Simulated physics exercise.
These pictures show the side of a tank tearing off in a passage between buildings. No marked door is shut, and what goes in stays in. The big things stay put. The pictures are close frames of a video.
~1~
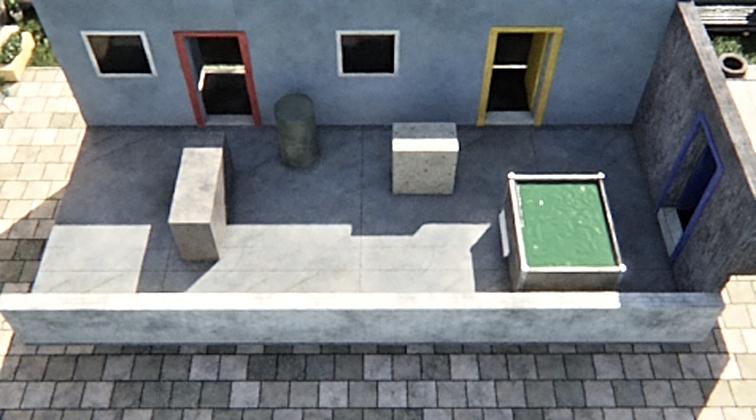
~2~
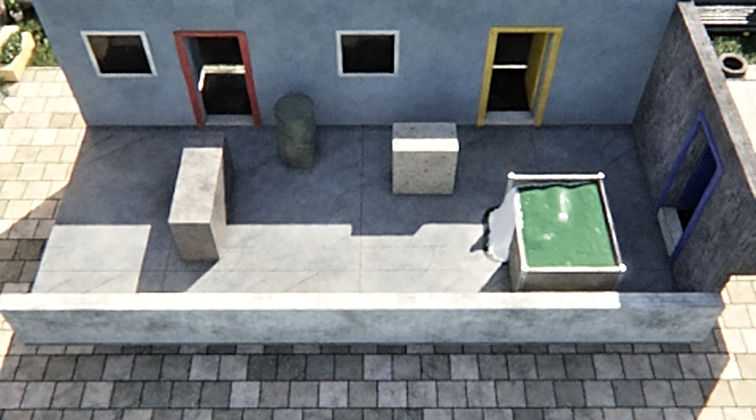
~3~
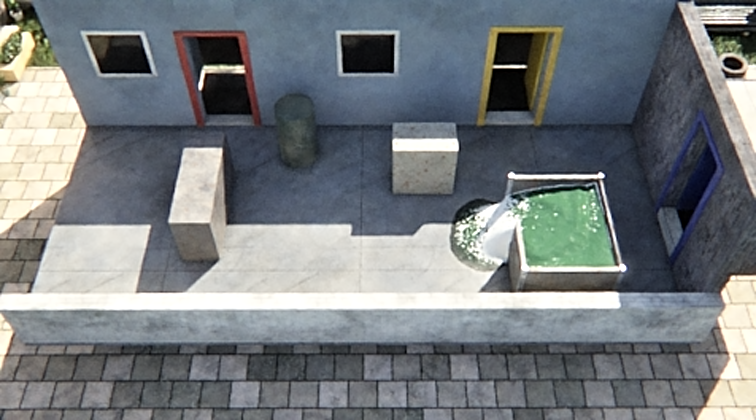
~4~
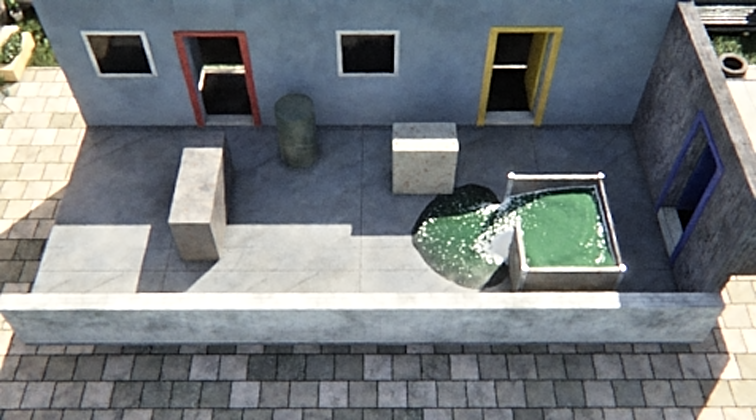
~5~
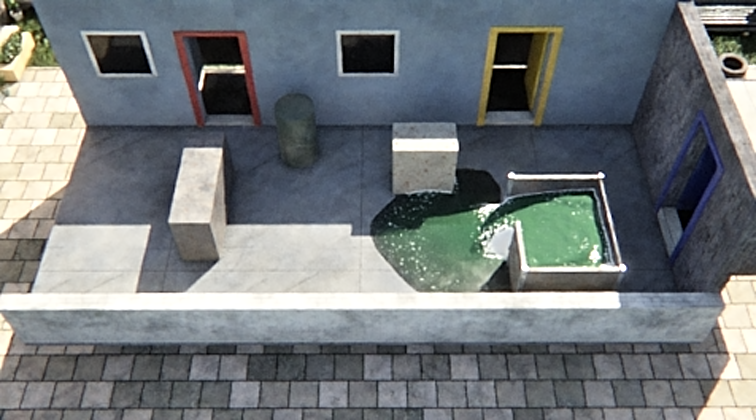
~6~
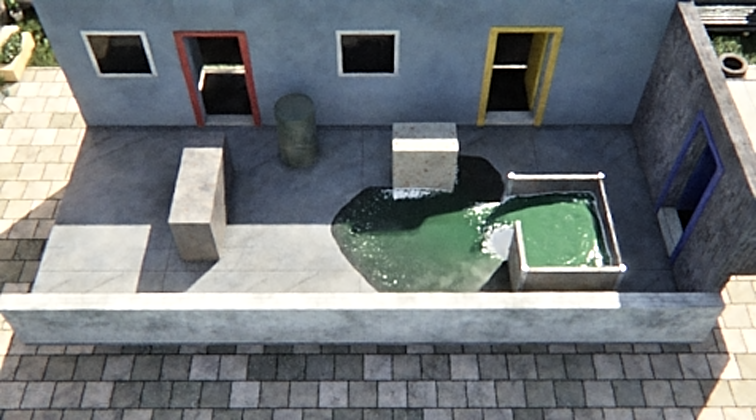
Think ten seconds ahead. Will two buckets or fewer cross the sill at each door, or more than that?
One by one: The yellow door does not surpass two buckets, the red door surpasses two buckets, the blue door does not surpass two buckets.
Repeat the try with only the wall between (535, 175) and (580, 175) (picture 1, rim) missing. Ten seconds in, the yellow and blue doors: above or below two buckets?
My guess is that the yellow door tops the mark while the blue door stays short of it.
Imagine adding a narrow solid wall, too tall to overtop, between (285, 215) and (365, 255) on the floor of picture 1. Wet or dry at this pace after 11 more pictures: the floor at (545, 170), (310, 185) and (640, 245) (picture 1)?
The first is still bare, the second inundated and the third still bare.
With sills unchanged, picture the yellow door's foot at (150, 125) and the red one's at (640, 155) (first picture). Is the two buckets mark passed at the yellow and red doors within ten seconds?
Then yellow door comes up short and red door comes up short.
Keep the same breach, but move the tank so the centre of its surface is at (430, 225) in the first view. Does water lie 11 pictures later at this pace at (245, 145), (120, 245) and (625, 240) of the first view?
Spot by spot, in the order asked: Swamped, untouched, untouched.
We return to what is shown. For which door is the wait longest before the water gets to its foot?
My pick is the blue door.
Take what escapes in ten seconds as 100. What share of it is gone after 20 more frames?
Estimate: 15 %.
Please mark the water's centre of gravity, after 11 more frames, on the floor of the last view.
Around pixel (422, 239).
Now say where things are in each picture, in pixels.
The first frame shows still water in the open tank at (564, 224).
In the second frame, water pours out at (512, 222) and has run to (497, 258).
In the third frame, water pours out at (511, 224) and has run to (458, 249).
In the fourth frame, the front is at (419, 246), out from the gap at (511, 225).
In the fifth frame, water pours out at (511, 225) and has run to (378, 225).
In the sixth frame, the front is at (341, 219), out from the gap at (511, 225).
A moment on, water covers 35 % of the floor; the yellow door not reached, the red door not reached, the blue door not reached.
Next, water covers 45 % of the floor; the yellow door wet at the sill, nothing in, the red door wet at the sill, nothing in, the blue door not reached.
Then, water covers 60 % of the floor; the yellow door wet at the sill, nothing in, the red door over two buckets in, the blue door not reached.
Later, water covers 70 % of the floor; the yellow door wet at the sill, nothing in, the red door far over two buckets in, the blue door wet at the sill, nothing in.
In the end, water covers 90 % of the floor; the yellow door wet at the sill, nothing in, the red door far over two buckets in, the blue door wet at the sill, nothing in.
